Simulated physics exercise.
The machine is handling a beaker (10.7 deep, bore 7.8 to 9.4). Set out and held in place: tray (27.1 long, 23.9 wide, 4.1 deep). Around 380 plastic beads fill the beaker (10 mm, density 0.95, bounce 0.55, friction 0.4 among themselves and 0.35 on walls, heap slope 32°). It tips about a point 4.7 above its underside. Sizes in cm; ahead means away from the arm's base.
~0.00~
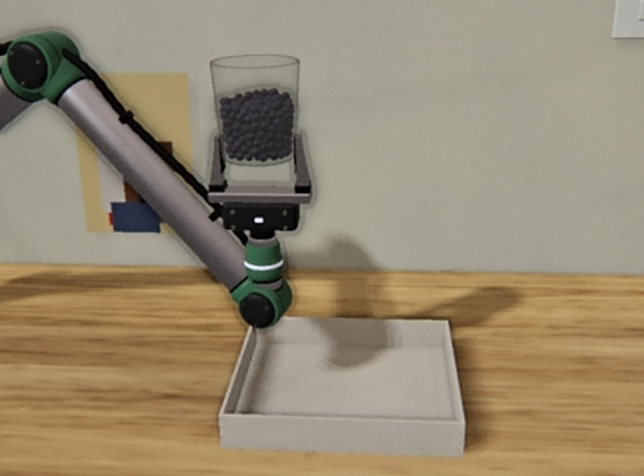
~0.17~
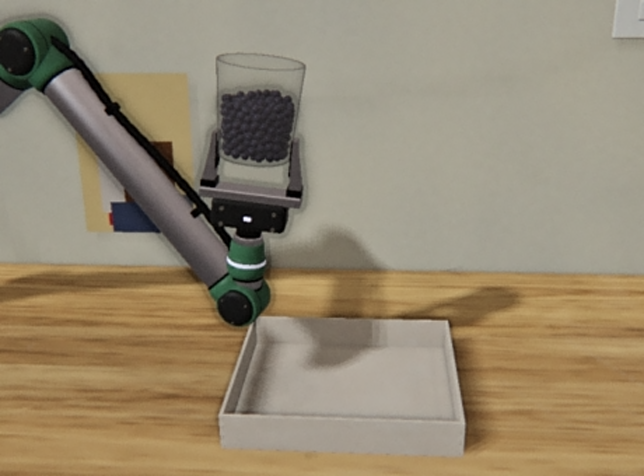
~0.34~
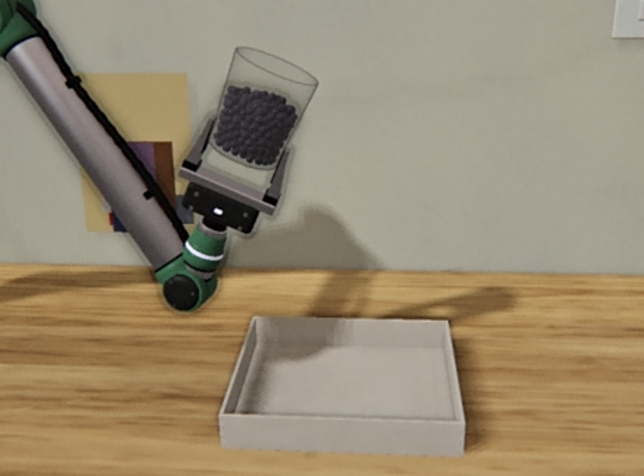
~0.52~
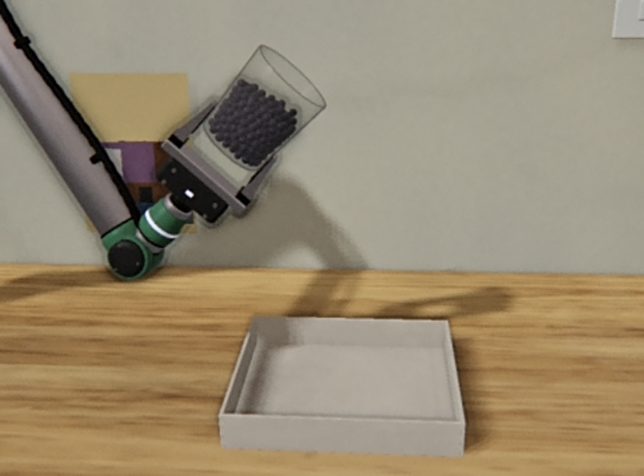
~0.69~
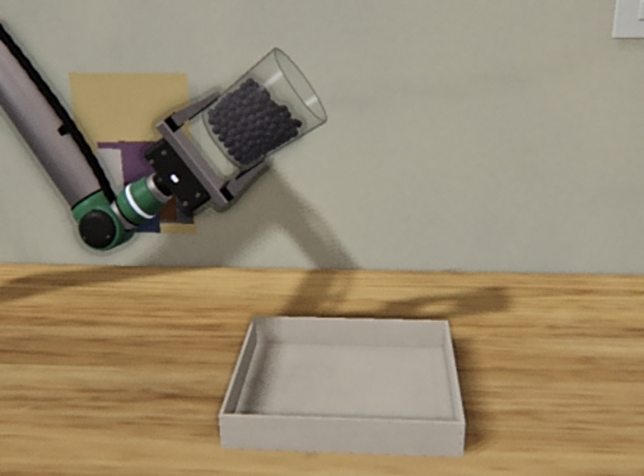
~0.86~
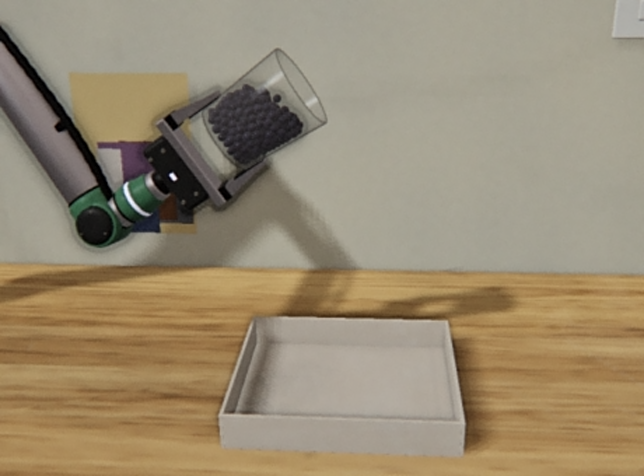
A green and grey robot arm held up a clear beaker of dark beads, then swung leftward and tilted it to the right above an empty tray, the beads shifting but staying inside.
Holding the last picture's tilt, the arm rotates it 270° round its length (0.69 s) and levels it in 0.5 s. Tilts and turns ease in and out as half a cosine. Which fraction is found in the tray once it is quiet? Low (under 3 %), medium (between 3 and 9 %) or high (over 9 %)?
In the tray the share is low, under 3 %.
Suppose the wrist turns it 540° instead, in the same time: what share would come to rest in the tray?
Then about 0 per cent.
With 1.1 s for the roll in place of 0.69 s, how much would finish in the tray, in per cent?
In that case some 0 per cent.
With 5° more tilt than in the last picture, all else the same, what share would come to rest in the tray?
It would be near 0 per cent.
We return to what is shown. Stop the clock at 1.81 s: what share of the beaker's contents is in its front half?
Roughly 45 per cent.
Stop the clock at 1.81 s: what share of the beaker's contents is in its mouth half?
Some 25 per cent.
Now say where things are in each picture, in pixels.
The first picture shows beaker middle at (257, 111), upright; upper third of the load around (257, 107), from x 225 to 290, top at y 90; 375 in the beaker.
The second picture shows beaker middle at (258, 111), tipped 7°; upper third of the load around (256, 107), from x 225 to 290, top at y 95.
The third picture shows beaker middle at (259, 112), tipped 24°; upper third of the load around (251, 107), from x 215 to 295, top at y 90.
The fourth picture shows beaker middle at (261, 113), tipped 43°; upper third of the load around (251, 106), from x 210 to 295, top at y 85.
The fifth picture shows beaker middle at (262, 114), tipped 55°; upper third of the load around (250, 105), from x 210 to 300, top at y 85.
The sixth picture shows beaker middle at (262, 114), tipped 56°; upper third of the load around (248, 108), from x 210 to 300, top at y 90; 375 in the beaker.
By 1.34 s, tipped 56°, highest piece 40 above the table; 375 in the beaker.
By 1.81 s, tipped 26°, highest piece 40 above the table; 375 in the beaker.
By 2.25 s, upright, highest piece 41 above the table; 375 in the beaker.
By 2.95 s, upright, highest piece 41 above the table; 375 in the beaker.
Final count, 375 in the beaker. That is 0 % in the tray.
